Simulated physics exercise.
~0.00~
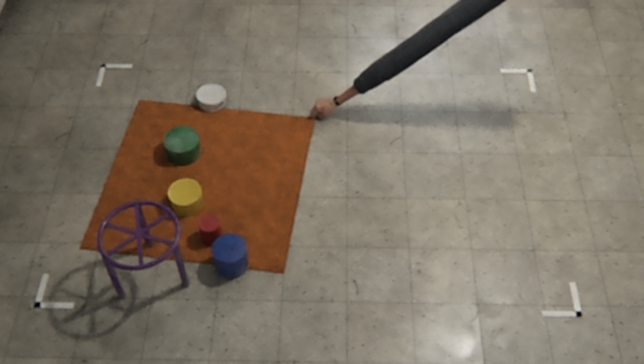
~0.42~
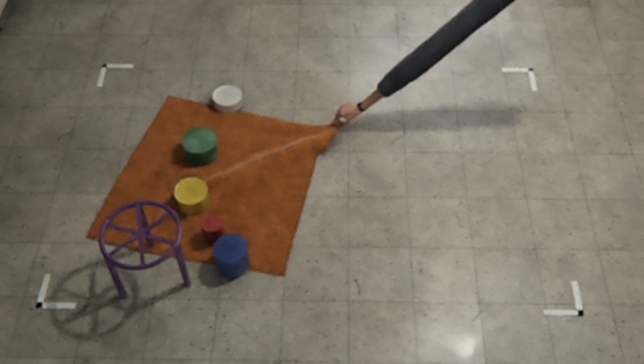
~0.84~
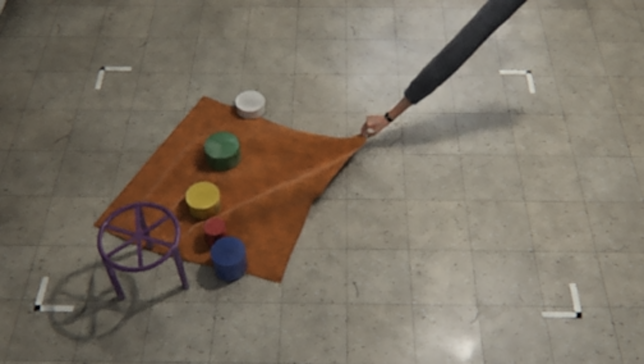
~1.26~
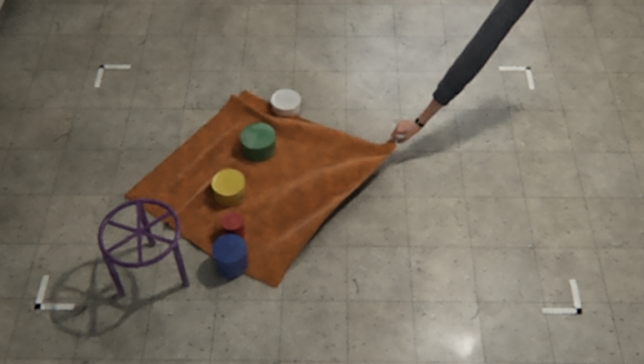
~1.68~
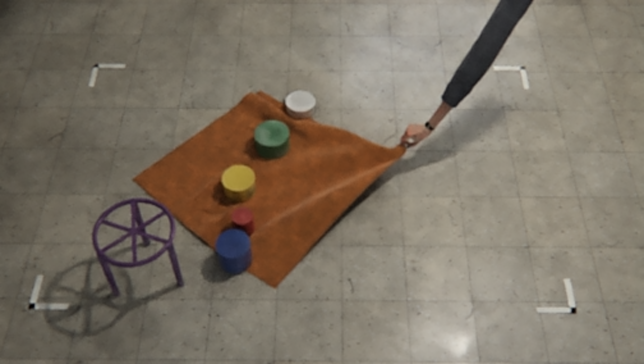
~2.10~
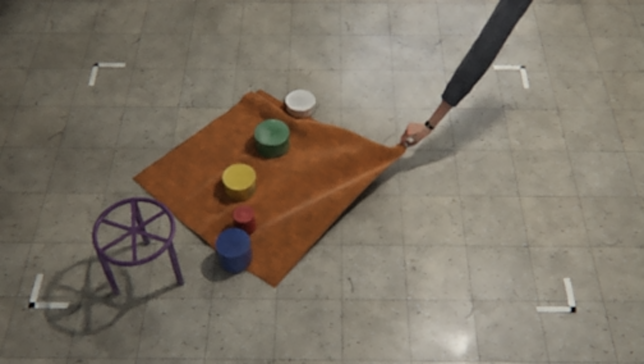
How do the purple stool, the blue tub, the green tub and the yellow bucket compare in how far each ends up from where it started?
The green tub ends far from its starting place and the yellow bucket ends a middling way from its own. The purple stool and the blue tub barely shift at all.
To begin with, a hand holds the upper right corner of an orange rug, with green, yellow, red, white and blue containers and a purple stool on or around it. The arm draws the corner to the right, and a crease forms across the cloth as the green, yellow and white containers start riding along. As the pull goes on, the rug swings round and slides clear of the stool, and the red tub shifts a little too. The blue tub and the stool hardly move. Finally the pulling stops, with the hand still gripping the corner of the skewed, rumpled rug.
